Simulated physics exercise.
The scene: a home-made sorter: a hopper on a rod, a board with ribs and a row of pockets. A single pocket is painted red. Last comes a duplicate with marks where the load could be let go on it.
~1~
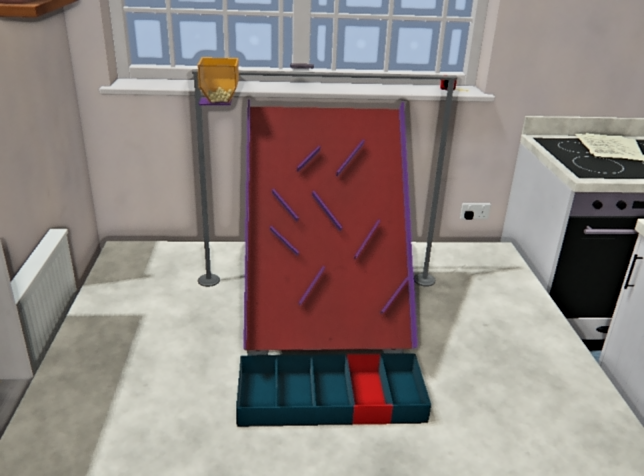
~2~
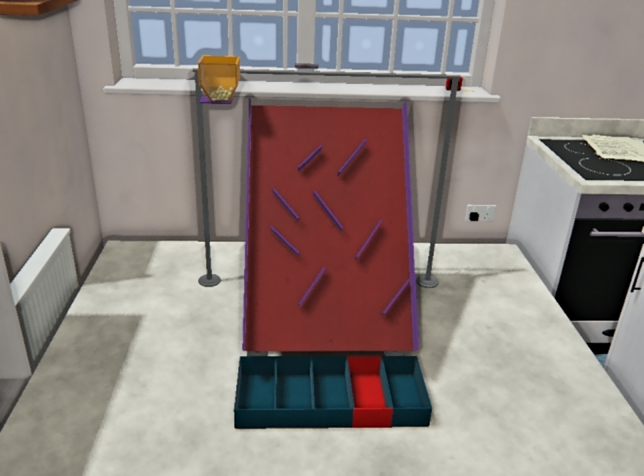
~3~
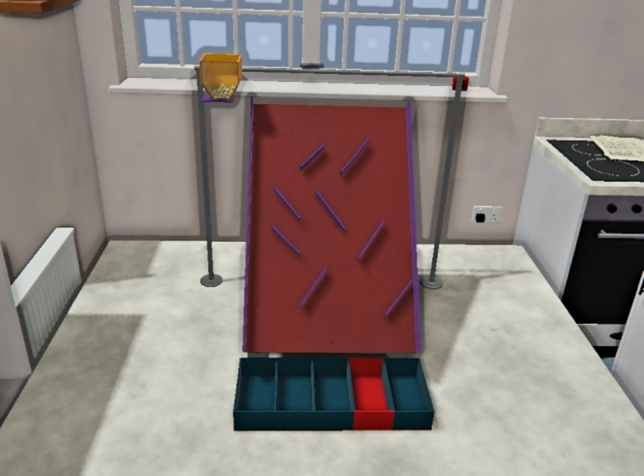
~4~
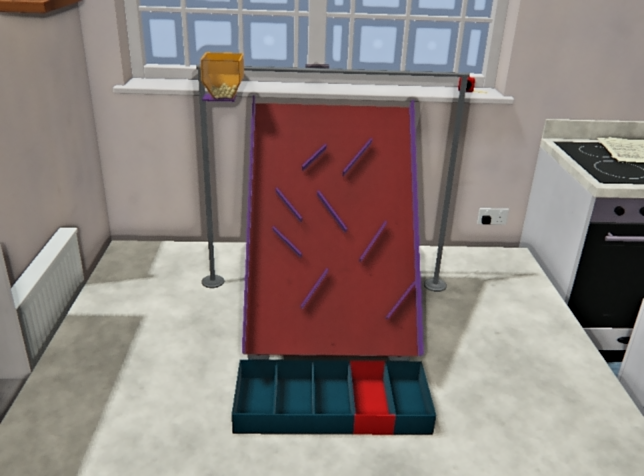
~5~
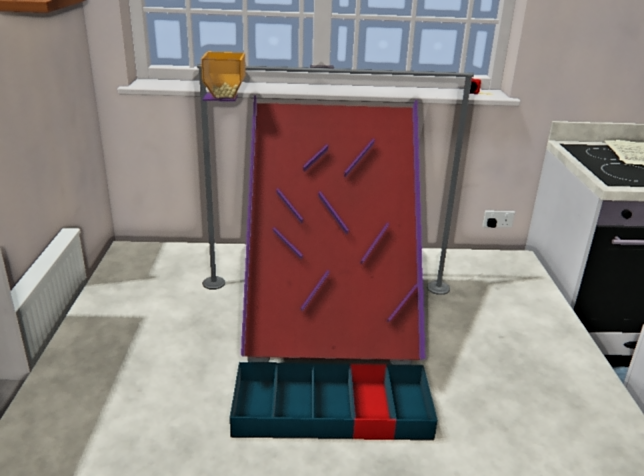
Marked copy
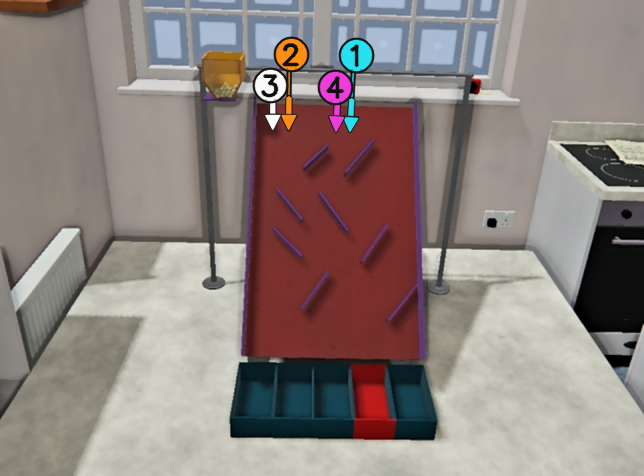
A red ribbed board stands above five pockets as the view shifts very slightly.
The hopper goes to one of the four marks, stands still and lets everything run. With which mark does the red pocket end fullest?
The answer is mark 2.
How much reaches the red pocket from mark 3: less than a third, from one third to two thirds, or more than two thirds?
Less than a third.
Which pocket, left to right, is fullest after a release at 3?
The first.
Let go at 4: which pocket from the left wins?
It is the third one.
On the marked copy, mark 1 meets the board at (350, 126); mark 2 meets the board at (288, 124); mark 3 meets the board at (272, 124); mark 4 meets the board at (336, 126).
With 1, none at all in the red pocket, all but a few in other pockets.
With 2, close to a third in the red pocket, close to half in other pockets, a small share outside the box.
With 3, close to a quarter in the red pocket, close to two thirds in other pockets, a small share outside the box.
With 4, only a few in the red pocket, all but a few in other pockets.
